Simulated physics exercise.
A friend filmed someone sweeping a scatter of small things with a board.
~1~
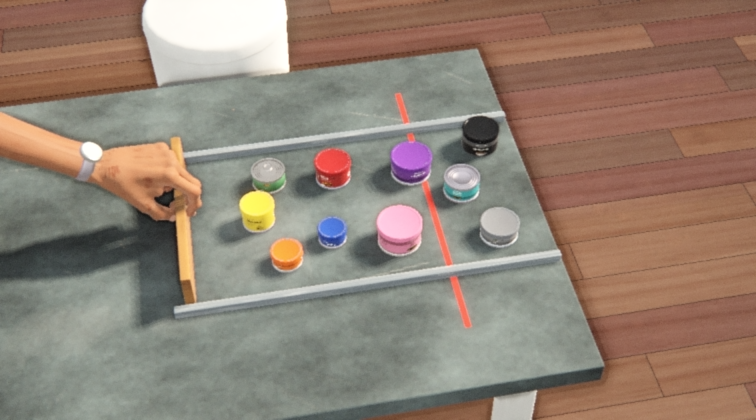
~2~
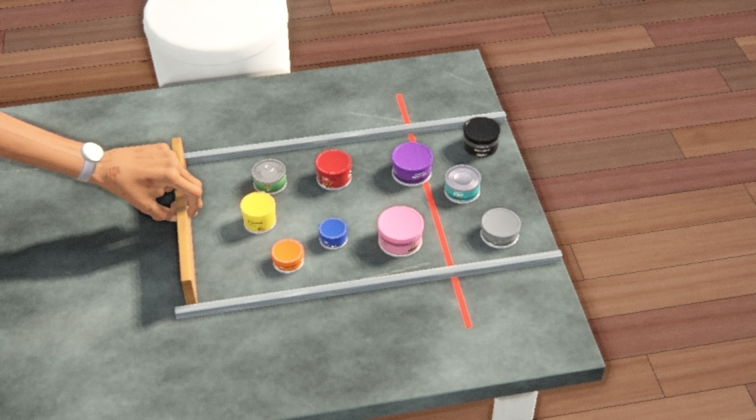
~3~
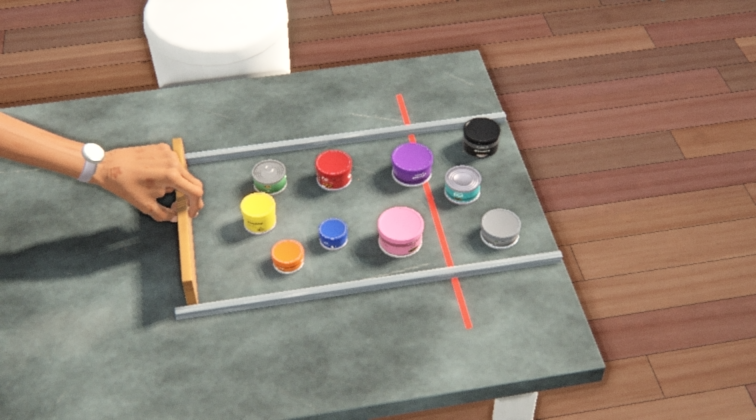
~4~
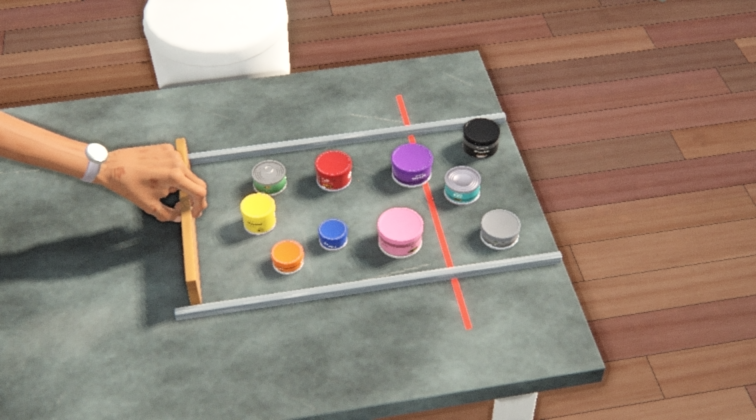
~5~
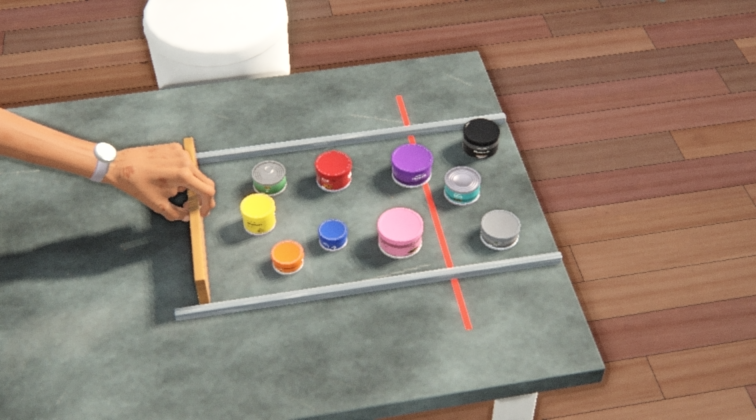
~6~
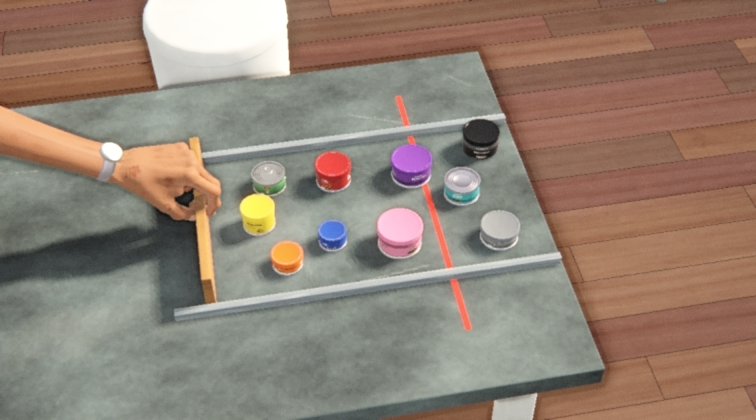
Hand sliding a wooden board slightly right between two rails on a grey table, towards colourful tubs that stay still.
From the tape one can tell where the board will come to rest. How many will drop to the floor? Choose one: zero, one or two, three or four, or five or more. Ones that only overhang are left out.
Zero.
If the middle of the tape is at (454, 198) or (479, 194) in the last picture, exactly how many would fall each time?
The first try gives 0, the second gives 1.
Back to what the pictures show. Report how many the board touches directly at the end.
The figure is 4.
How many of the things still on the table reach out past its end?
0 overhanging.
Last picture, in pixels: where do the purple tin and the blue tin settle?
You'll see the purple tin at (502, 165), with the blue tin at (447, 206).
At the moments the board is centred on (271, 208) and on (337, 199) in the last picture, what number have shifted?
So 3, and at the other place 6.
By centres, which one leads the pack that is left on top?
The purple tin finishes nearest.
Early on, none off yet; black tub at rest near (480, 139); grey pot at rest near (500, 231); turquoise tin at rest near (462, 186).
A while later, none off yet; black tub at rest near (480, 139); grey pot at rest near (500, 231); turquoise tin at rest near (463, 187).
Finally, the number that fall off is zero.
